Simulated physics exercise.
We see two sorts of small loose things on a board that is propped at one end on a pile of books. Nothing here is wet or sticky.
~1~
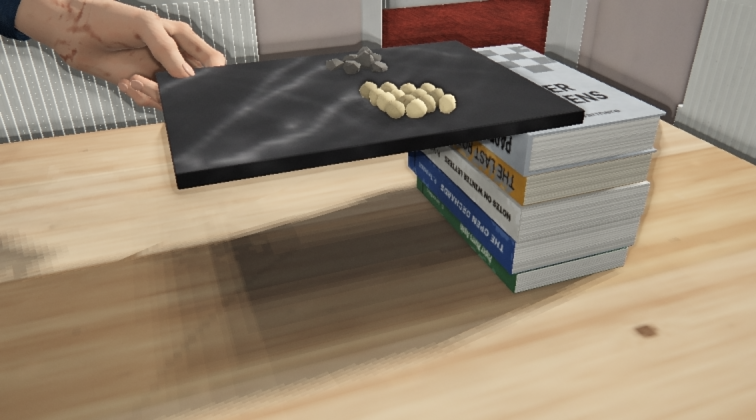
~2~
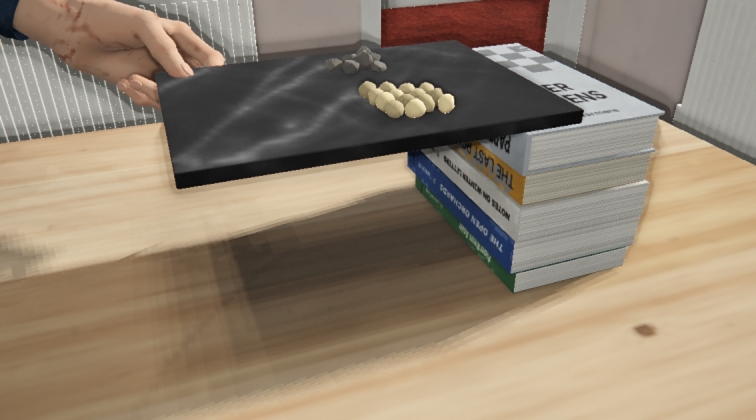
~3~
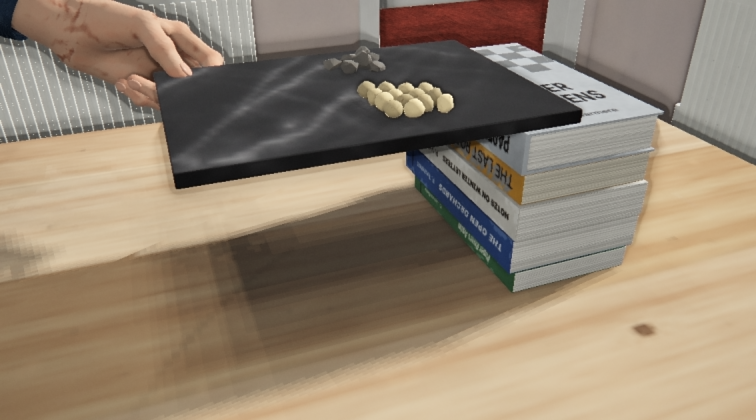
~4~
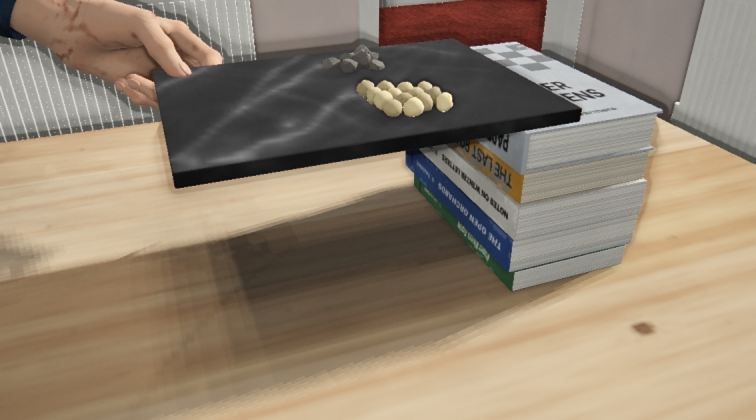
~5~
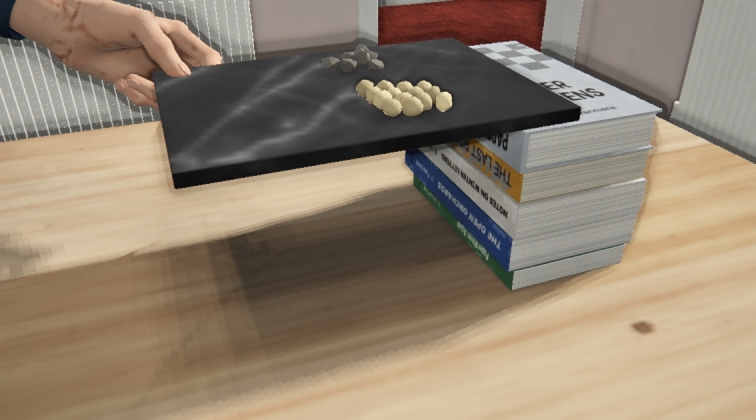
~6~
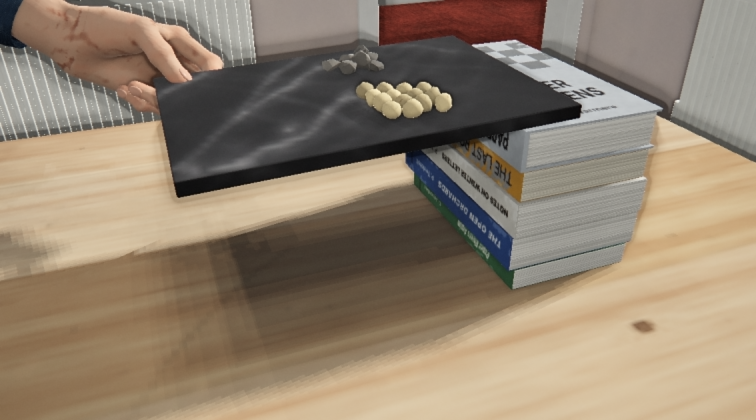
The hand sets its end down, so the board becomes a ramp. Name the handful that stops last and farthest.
Farther out at the end: The near one.
Then, 0.72 s past the last view, board sloping at 20°; near handful all still on the board; far handful all still on the board.
Then, 1.35 s past the last view, board sloping at 36°; near handful mostly up to a board's length out; far handful mostly at the foot of the board.
Then, 1.89 s past the last view, board resting at 37°; near handful mostly up to a board's length out; far handful mostly less than half a board's length out.
Finally, board resting at 37°; near handful mostly up to a board's length out; far handful mostly less than half a board's length out; the near handful has gone farther.
